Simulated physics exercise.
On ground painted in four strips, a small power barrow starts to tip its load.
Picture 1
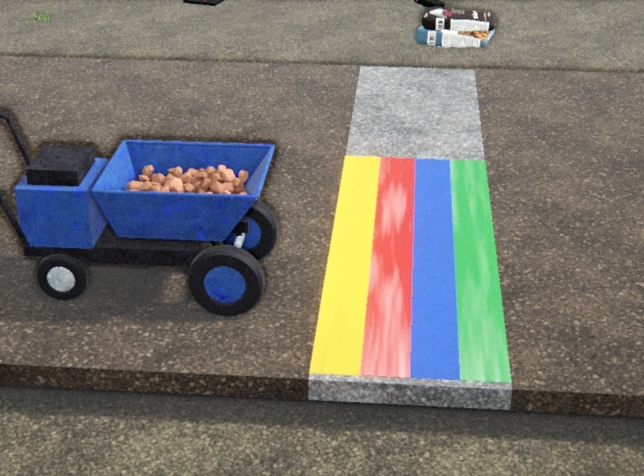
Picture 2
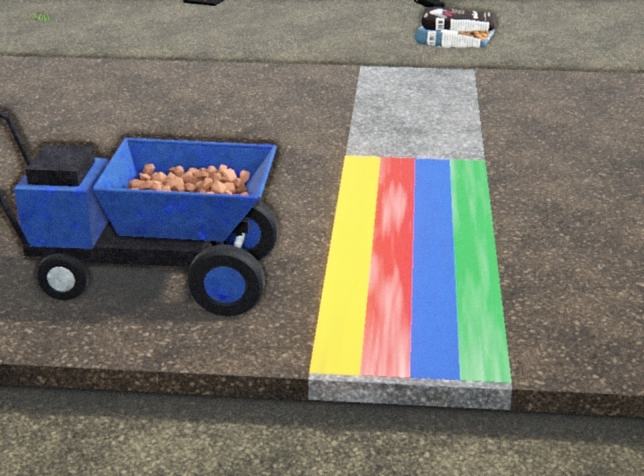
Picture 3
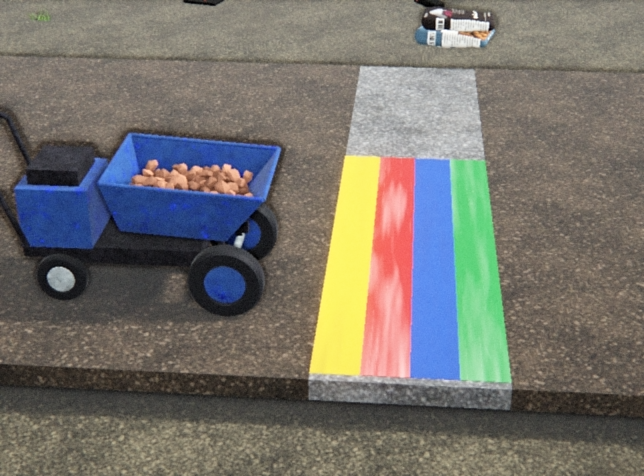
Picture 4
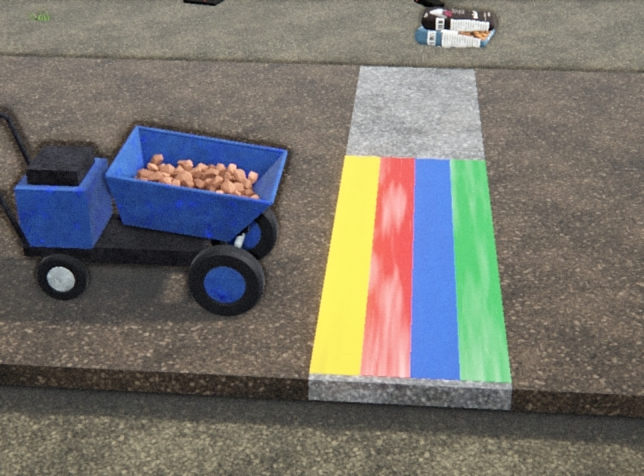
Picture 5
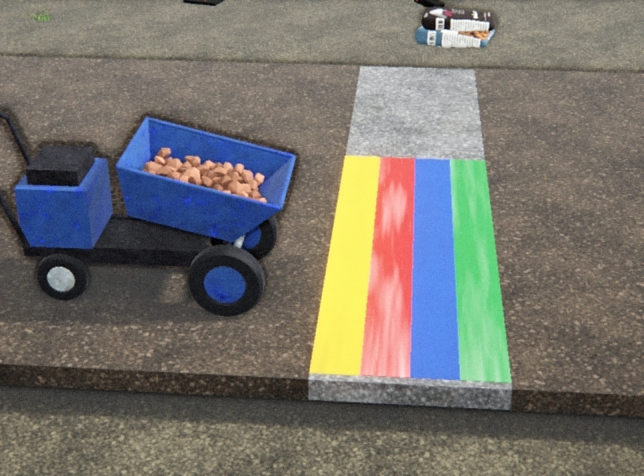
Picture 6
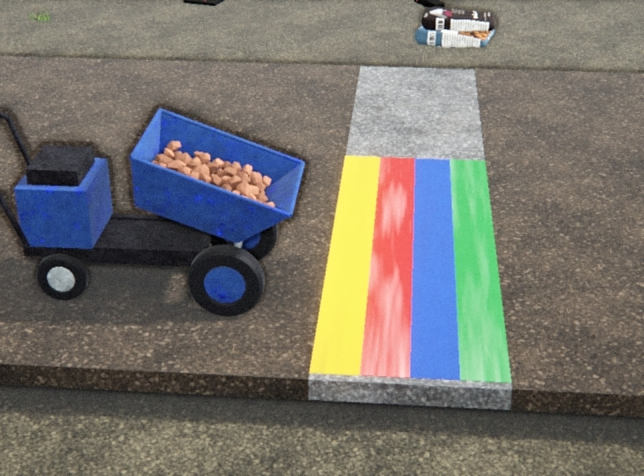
The blue skip of a small barrow, loaded with lumps of rubble, tilted slowly at first and then more steeply toward the right, beside a patch of yellow, red, blue and green strips.
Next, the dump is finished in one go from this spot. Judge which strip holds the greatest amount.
Greatest amount: The yellow strip.
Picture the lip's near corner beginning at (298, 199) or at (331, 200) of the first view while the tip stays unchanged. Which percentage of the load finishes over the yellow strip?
It works out to 0 per cent in the first case and 0 per cent in the second.
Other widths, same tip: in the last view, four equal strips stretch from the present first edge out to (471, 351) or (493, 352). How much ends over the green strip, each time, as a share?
About 0 per cent first, then about 0 per cent.
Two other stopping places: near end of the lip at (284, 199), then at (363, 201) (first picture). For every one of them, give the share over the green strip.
In turn 10 and 40 in a hundred.
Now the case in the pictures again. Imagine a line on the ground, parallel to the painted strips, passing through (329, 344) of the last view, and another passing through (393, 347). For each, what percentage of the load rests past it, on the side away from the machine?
Roughly 80 and 20 percent.
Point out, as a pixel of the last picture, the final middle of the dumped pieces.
The centre settles at about (369, 288).
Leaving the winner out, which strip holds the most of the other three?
Ranked second: That red strip.
Shortly afterwards, skip tipped steeply; the whole lot in the skip.
Next, skip tipped steeply; all but a few in the skip; a little over the yellow strip.
Some moments later, skip tipped right over; near a quarter in the skip; near a third over the yellow strip; near a quarter over the red strip; a little over the blue strip.
In the end, skip tipped right over; a little in the skip; near half over the yellow strip; near a third over the red strip; a little over the blue strip; only a few over the green strip; only a few off the paint.
